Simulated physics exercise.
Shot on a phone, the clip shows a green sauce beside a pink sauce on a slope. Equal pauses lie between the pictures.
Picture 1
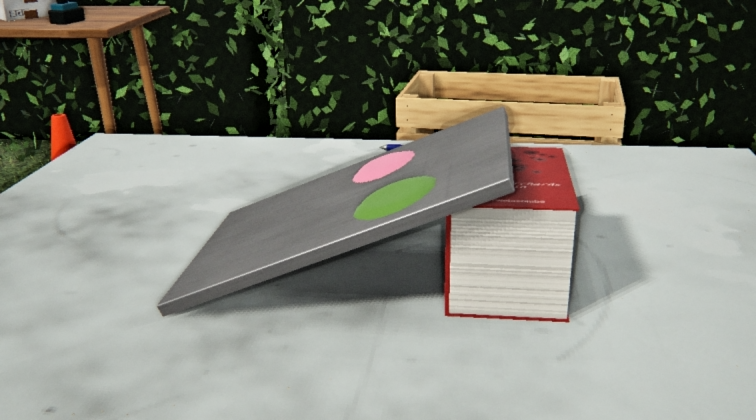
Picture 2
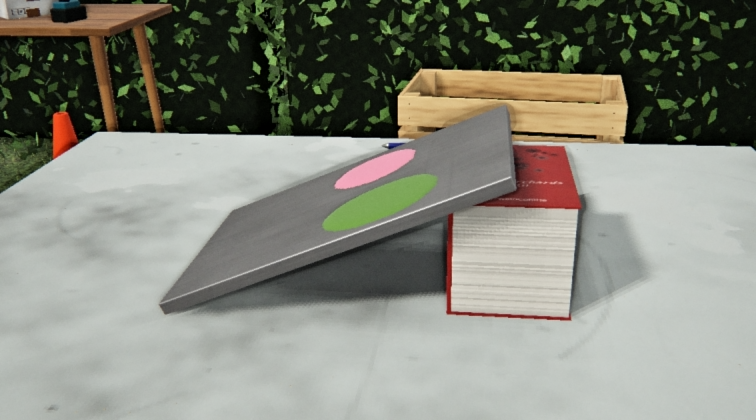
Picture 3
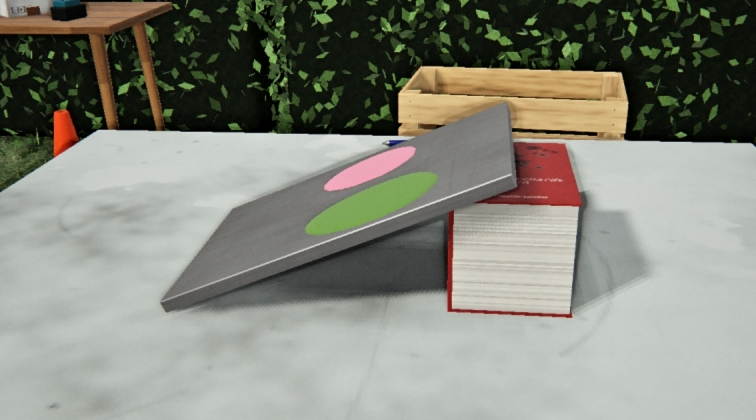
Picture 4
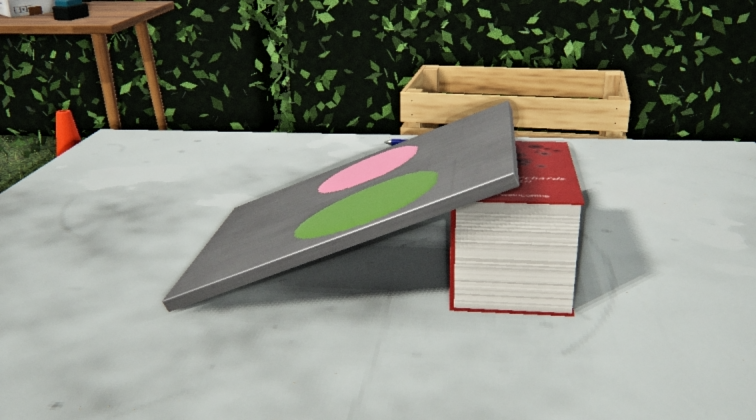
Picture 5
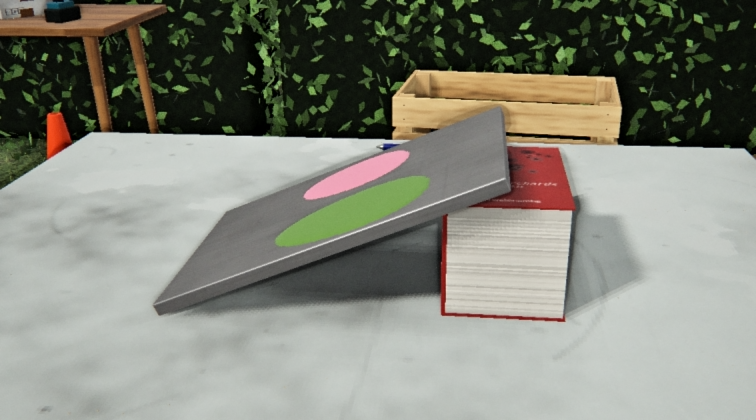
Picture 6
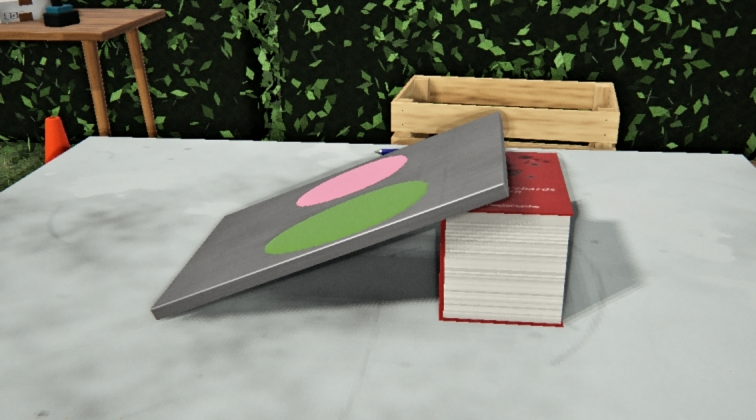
On an outdoor table, green and pink sauce patches spreading slowly down a grey board propped on a thick red book.
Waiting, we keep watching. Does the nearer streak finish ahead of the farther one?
Yes.
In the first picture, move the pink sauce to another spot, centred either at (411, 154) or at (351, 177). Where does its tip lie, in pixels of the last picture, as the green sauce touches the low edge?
Tip, last view - start 1: (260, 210), start 2: (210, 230).
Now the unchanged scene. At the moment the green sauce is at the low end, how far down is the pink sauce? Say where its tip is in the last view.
The tip is near (242, 221) in the last view.
A moment on, the green sauce is three quarters of the way down; the pink sauce is three quarters of the way down.
Further on, the green sauce is close to the edge; the pink sauce is three quarters of the way down.
When it is over, the green sauce is at the low edge; the pink sauce is close to the edge.
